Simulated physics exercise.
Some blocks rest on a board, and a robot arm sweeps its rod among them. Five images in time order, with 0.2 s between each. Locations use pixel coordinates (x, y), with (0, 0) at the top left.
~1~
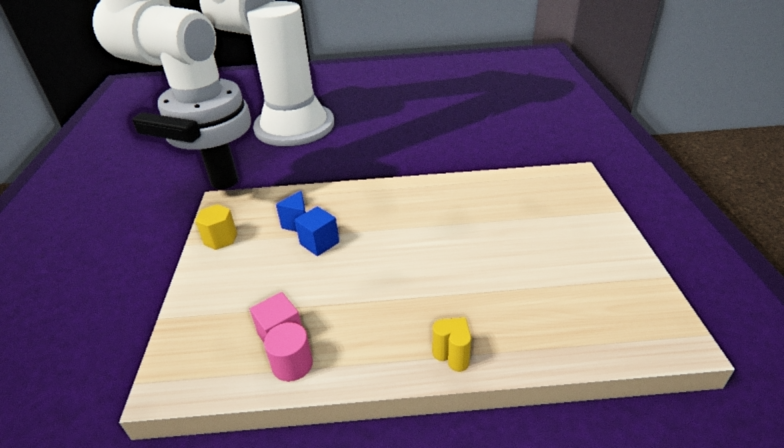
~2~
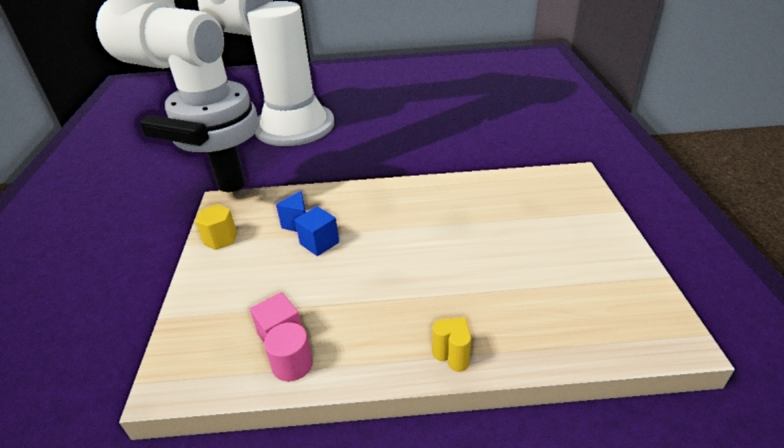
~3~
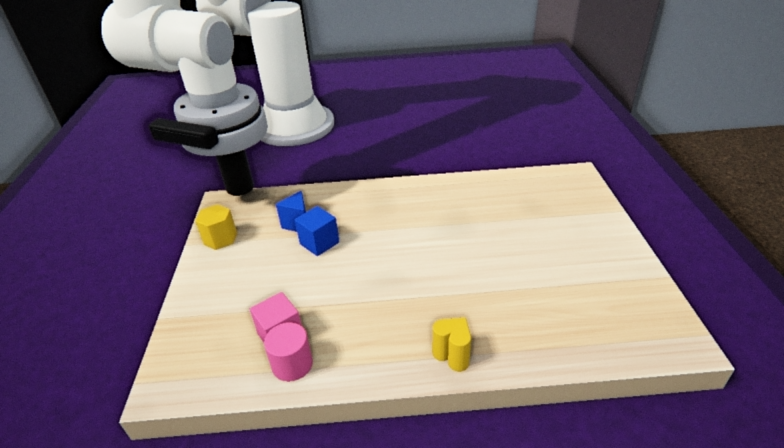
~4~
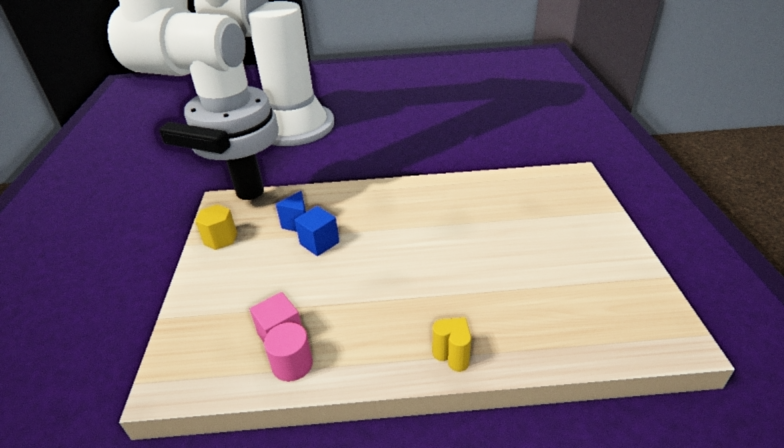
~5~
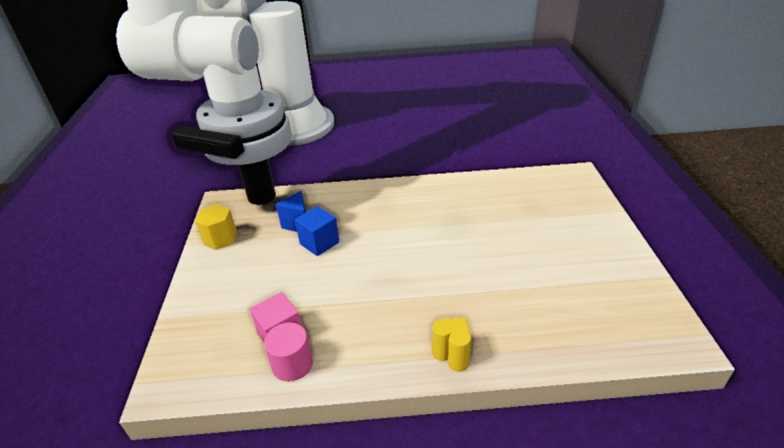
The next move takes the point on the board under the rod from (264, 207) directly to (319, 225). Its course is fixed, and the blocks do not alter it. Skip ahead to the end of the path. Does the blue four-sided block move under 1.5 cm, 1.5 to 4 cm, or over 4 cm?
I'd go with 1.5 to 4 cm for this block.
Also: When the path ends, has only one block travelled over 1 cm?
In short: No.
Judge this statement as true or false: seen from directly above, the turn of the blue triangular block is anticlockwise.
That is false.
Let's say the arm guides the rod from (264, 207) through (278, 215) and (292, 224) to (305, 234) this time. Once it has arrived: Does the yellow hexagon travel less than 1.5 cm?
I believe so.
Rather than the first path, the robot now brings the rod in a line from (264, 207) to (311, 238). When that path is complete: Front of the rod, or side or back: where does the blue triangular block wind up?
It is driven along in front.
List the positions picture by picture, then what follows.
Rod tip (225, 182); block tops, yellow hexagon (213, 214); blue triangular block (293, 201); blue four-sided block (315, 218), in the first frame.
Rod (232, 185); blocks unchanged, in the second frame.
Rod (240, 188); blocks unchanged, in the third frame.
Rod (250, 192); blocks unchanged, in the fourth frame.
Rod (262, 197); yellow hexagon (213, 214); blue triangular block (293, 201); blue four-sided block (315, 218), in the fifth frame.
What follows on the original path. Halfway along, rod (289, 206); blue triangular block (298, 203).
At the end, rod (318, 214); yellow hexagon in place; blue triangular block (314, 216), turned 45° clockwise; blue four-sided block (326, 230).
